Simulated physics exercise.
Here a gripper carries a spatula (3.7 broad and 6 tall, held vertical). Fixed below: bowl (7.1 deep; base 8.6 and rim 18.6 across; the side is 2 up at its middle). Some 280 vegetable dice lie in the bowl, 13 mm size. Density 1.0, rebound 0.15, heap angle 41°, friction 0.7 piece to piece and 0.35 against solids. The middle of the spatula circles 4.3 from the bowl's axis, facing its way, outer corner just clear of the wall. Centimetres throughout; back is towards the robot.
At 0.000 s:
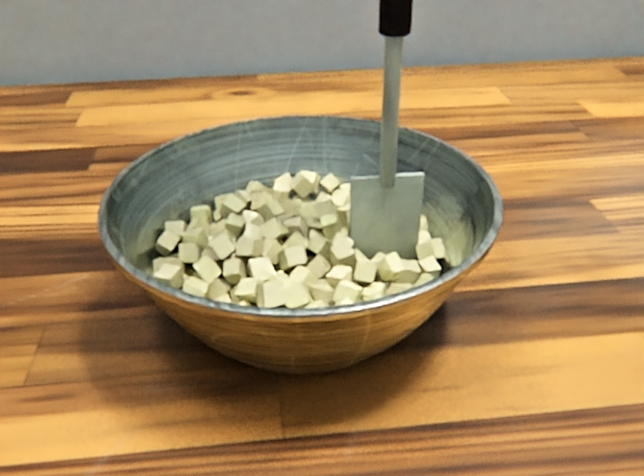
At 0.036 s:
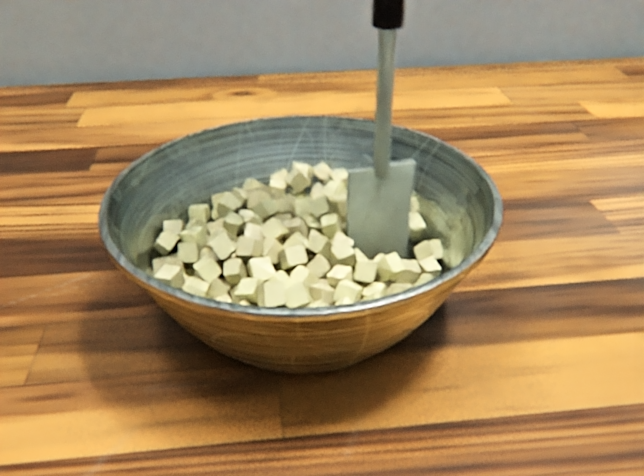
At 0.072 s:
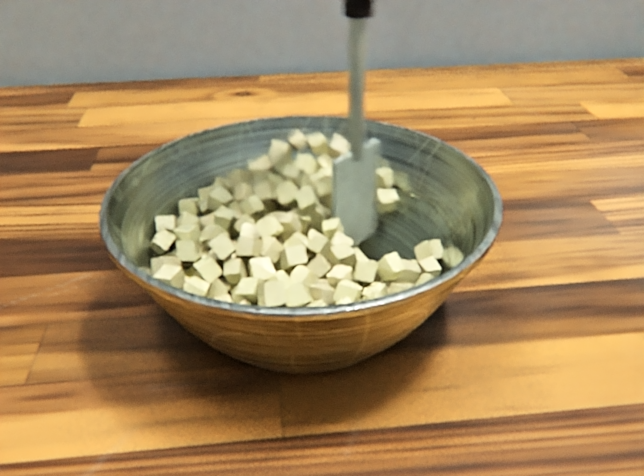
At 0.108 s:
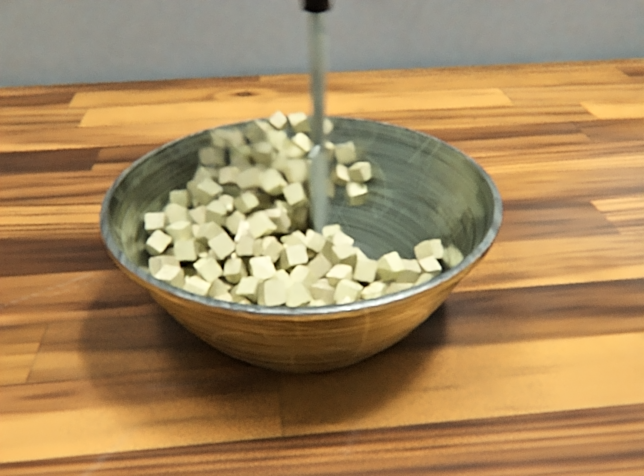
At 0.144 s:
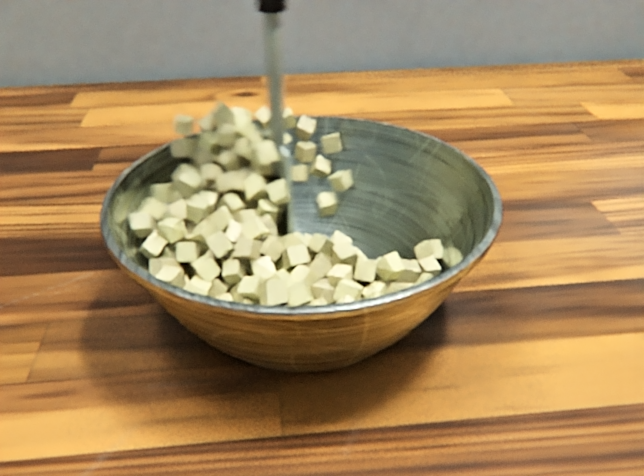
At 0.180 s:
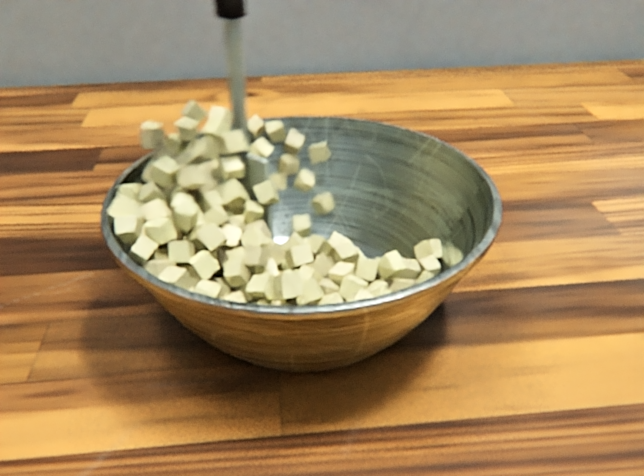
A wide grey bowl with a wood-toned lower outside sits on a striped wooden counter before a plain grey wall, seen from slightly above by a still camera. Pale cream cubes cover its bottom, and a grey spatula with a dark handle stands upright at the right. The spatula sweeps leftward around the back, pushing cubes into a heap at the back left, some tumbling loosely.
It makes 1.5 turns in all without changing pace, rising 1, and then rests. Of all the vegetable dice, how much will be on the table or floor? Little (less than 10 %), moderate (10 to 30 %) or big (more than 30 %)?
Share on the table or floor: Big (more than 30 %).
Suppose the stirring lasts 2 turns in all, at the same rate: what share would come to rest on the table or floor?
Then about 45 per cent.
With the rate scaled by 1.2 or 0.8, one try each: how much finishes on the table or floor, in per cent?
Some 45 and 25 per cent.
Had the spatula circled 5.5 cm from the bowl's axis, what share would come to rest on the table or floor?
In that case some 30 per cent.
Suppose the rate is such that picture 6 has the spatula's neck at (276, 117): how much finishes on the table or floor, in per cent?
About 20 per cent.
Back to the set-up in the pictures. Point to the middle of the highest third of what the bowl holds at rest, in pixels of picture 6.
Near (229, 295).
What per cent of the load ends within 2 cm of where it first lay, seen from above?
Some 5 per cent.
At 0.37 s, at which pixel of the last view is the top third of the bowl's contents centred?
At about (415, 234).
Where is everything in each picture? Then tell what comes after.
In the first frame, spatula neck at (389, 148), 0° round; upper third of the load around (285, 245), from x 165 to 430, top at y 180; 277 in the bowl.
In the second frame, spatula neck at (383, 139), 13° round; upper third of the load around (289, 239), from x 165 to 430, top at y 175.
In the third frame, spatula neck at (356, 124), 43° round; upper third of the load around (280, 216), from x 160 to 430, top at y 140.
In the fourth frame, spatula neck at (318, 116), 73° round; upper third of the load around (261, 199), from x 155 to 430, top at y 120.
In the fifth frame, spatula neck at (277, 117), 103° round; upper third of the load around (231, 190), from x 145 to 430, top at y 115.
In the sixth frame, spatula neck at (240, 125), 132° round; upper third of the load around (203, 198), from x 125 to 430, top at y 115; 276 in the bowl, 1 in flight or on the tool.
After 0.37 s, 289° round, highest piece 9 above the table; 230 in the bowl, 15 on the table or floor, 32 in flight or on the tool.
After 0.56 s, 85° round, highest piece 10 above the table; 193 in the bowl, 67 on the table or floor, 17 in flight or on the tool.
After 0.85 s, 180° round, highest piece 7 above the table; 169 in the bowl, 108 on the table or floor.
After 1.55 s, 180° round, highest piece 7 above the table; 169 in the bowl, 108 on the table or floor.
At rest, 169 in the bowl, 108 on the table or floor. That is 39 % on the table or floor.
